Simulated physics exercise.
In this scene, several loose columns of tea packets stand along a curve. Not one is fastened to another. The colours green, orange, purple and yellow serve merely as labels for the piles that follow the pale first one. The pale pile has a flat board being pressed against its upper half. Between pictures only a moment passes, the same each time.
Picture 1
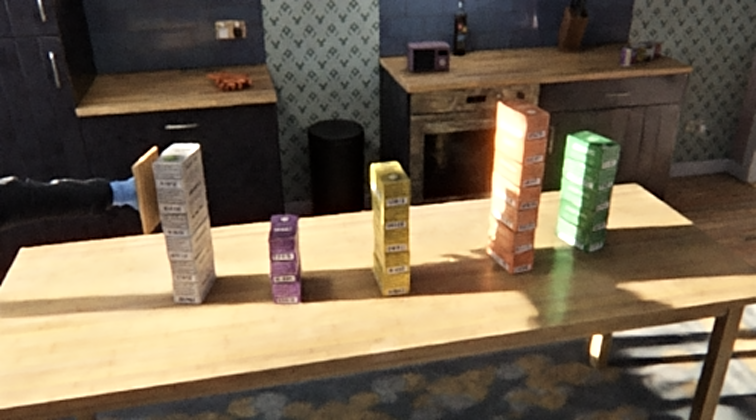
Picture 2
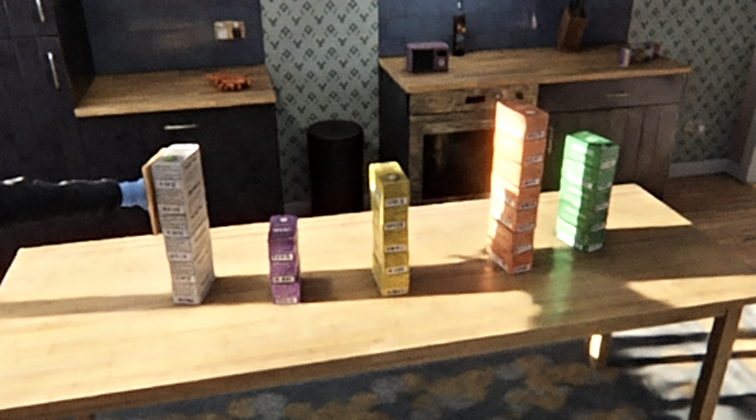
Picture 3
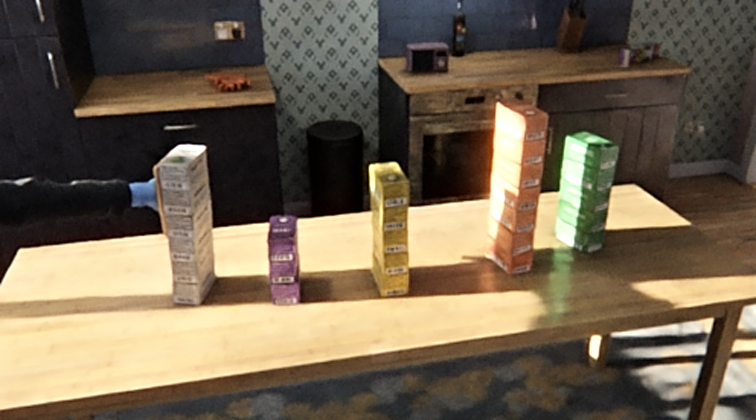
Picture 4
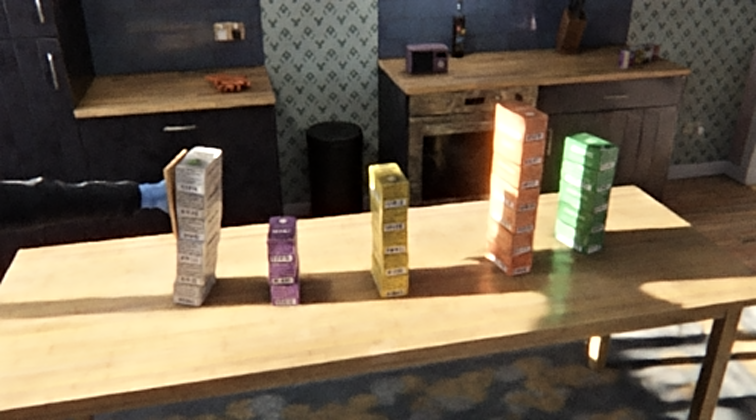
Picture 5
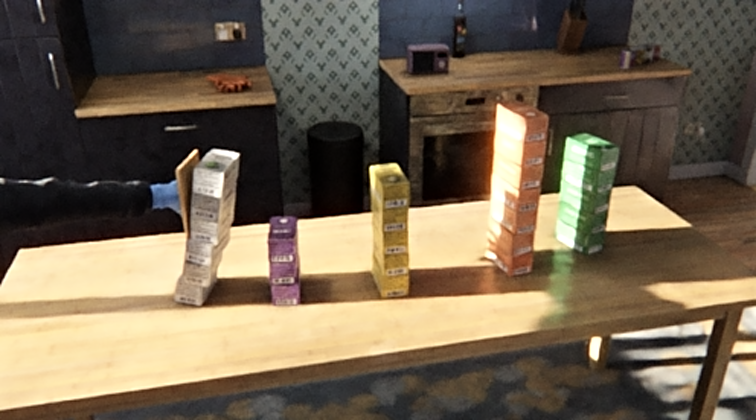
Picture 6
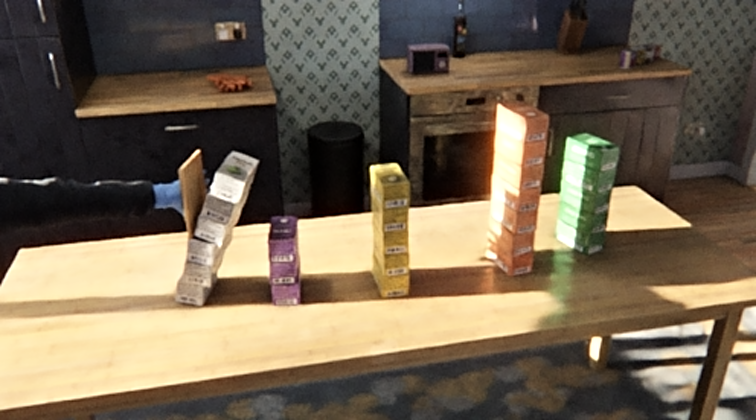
A dark-sleeved arm with a blue hand pressed a flat board rightward against the upper part of a pale stack of packets, which leaned further right while the purple, yellow, orange and green stacks stayed still.
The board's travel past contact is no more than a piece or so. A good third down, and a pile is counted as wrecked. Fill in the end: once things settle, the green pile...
Once things settle, the green pile is still up.
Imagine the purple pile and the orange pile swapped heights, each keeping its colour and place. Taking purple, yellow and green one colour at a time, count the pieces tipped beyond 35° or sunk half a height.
It works out to purple 7, then yellow 5, then green 0.
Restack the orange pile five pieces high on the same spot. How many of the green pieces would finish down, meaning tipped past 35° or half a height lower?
By colour: Green 0.
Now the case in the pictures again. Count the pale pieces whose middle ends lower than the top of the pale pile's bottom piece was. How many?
3.
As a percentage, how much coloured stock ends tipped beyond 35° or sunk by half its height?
About 0 % of them.
Shortly afterwards, 0 of the pale pile down; none of the 5 green packets down (0 of 20 in all colours); top green packet unmoved.
Next, 3 of the pale pile down; none of the 5 green packets down (0 of 20 in all colours); top green packet unmoved.
In the end, 3 of the pale pile down; none of the 5 green packets down (0 of 20 in all colours); top green packet unmoved; top yellow packet unmoved. From the last view, middles, top green packet near (592, 152), top yellow packet near (390, 185).
